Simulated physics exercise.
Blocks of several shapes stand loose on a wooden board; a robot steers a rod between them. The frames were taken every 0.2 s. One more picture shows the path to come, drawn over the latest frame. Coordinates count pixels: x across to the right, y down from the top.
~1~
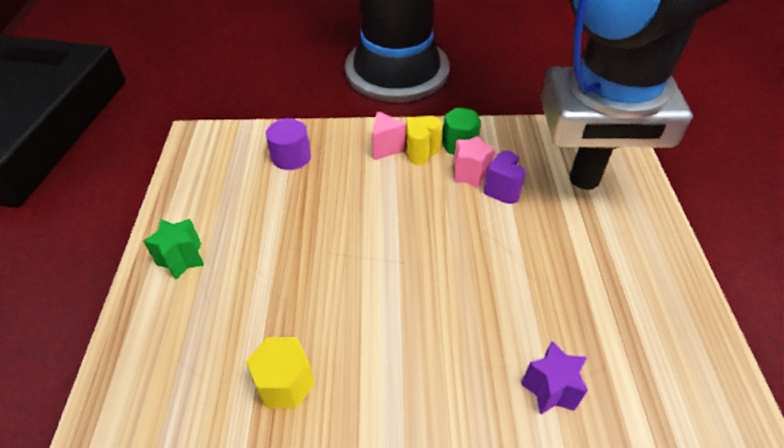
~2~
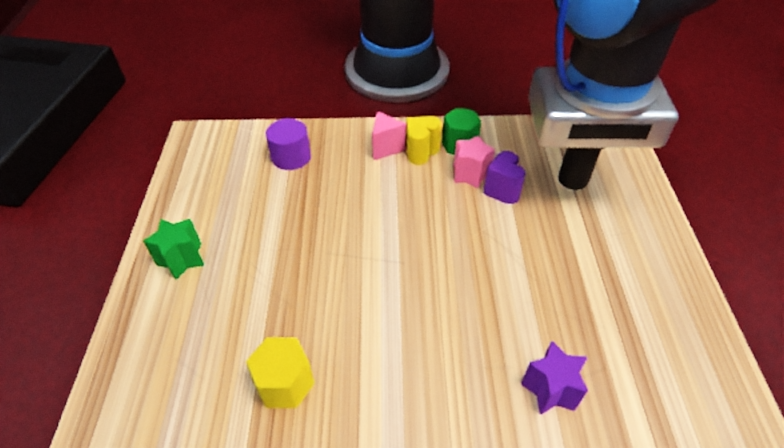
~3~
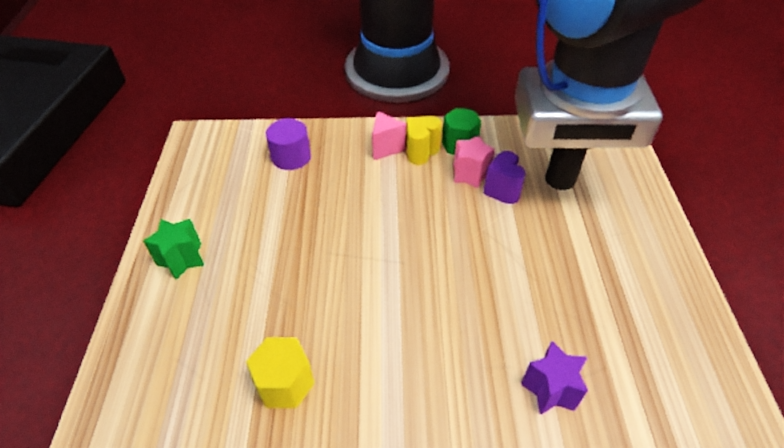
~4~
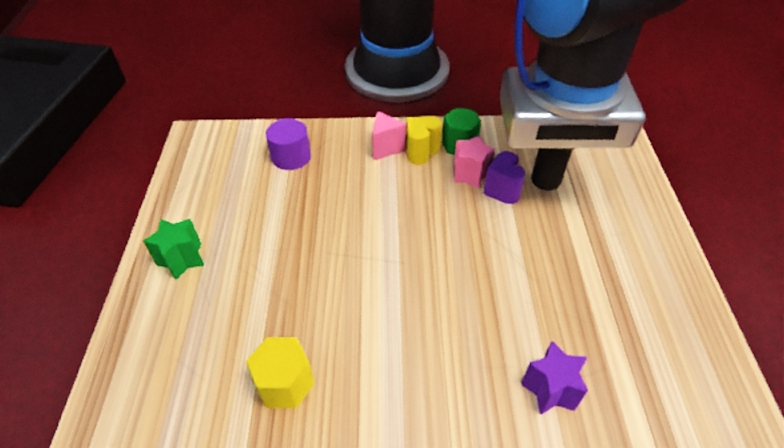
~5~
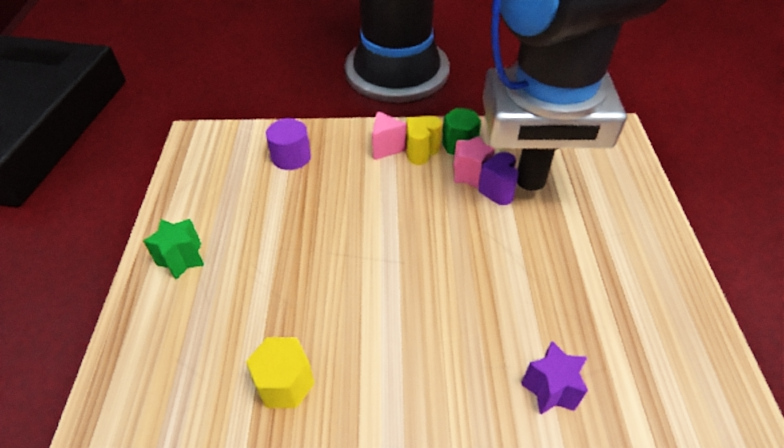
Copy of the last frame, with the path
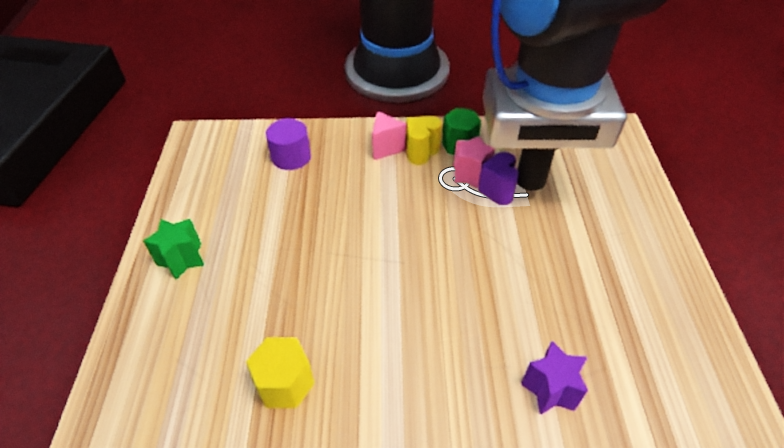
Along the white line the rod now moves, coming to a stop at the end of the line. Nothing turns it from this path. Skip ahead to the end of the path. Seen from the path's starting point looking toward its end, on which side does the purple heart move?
The left.
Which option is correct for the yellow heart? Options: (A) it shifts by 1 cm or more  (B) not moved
My answer is option A.
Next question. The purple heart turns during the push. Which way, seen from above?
Looking down on the board, it turns counter-clockwise.
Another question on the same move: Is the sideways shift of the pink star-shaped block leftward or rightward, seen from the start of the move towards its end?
The pink star-shaped block goes right.
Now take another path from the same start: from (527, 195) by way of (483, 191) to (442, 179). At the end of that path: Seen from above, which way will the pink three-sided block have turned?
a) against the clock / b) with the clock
The correct letter is a.
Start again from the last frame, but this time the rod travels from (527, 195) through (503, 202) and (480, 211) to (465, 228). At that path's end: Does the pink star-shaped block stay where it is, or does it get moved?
Put simply, it goes somewhere else.
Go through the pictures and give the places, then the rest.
Tip of the rod (584, 180), middles of tops, yellow heart (422, 125), green hexagonal block (463, 118), pink star-shaped block (474, 148), purple heart (508, 164), in the first frame.
Rod (573, 180), nothing pushed, in the second frame.
Rod (560, 180), nothing pushed, in the third frame.
Rod (546, 180), nothing pushed, in the fourth frame.
Rod (531, 181), yellow heart (422, 125), green hexagonal block (463, 118), pink star-shaped block (474, 148), purple heart (503, 165), in the fifth frame.
The line goes from (527, 195) by way of (500, 196) and (474, 192) to (455, 179).
On the path given first. Halfway along, rod (489, 181); pink star-shaped block (459, 143), turned 35° clockwise; purple heart (463, 165).
At the end, rod (456, 164); yellow heart (417, 120); green hexagonal block (463, 114), turned 25° clockwise; pink star-shaped block (441, 132), turned 75° clockwise; purple heart (432, 158), turned 20° anticlockwise.
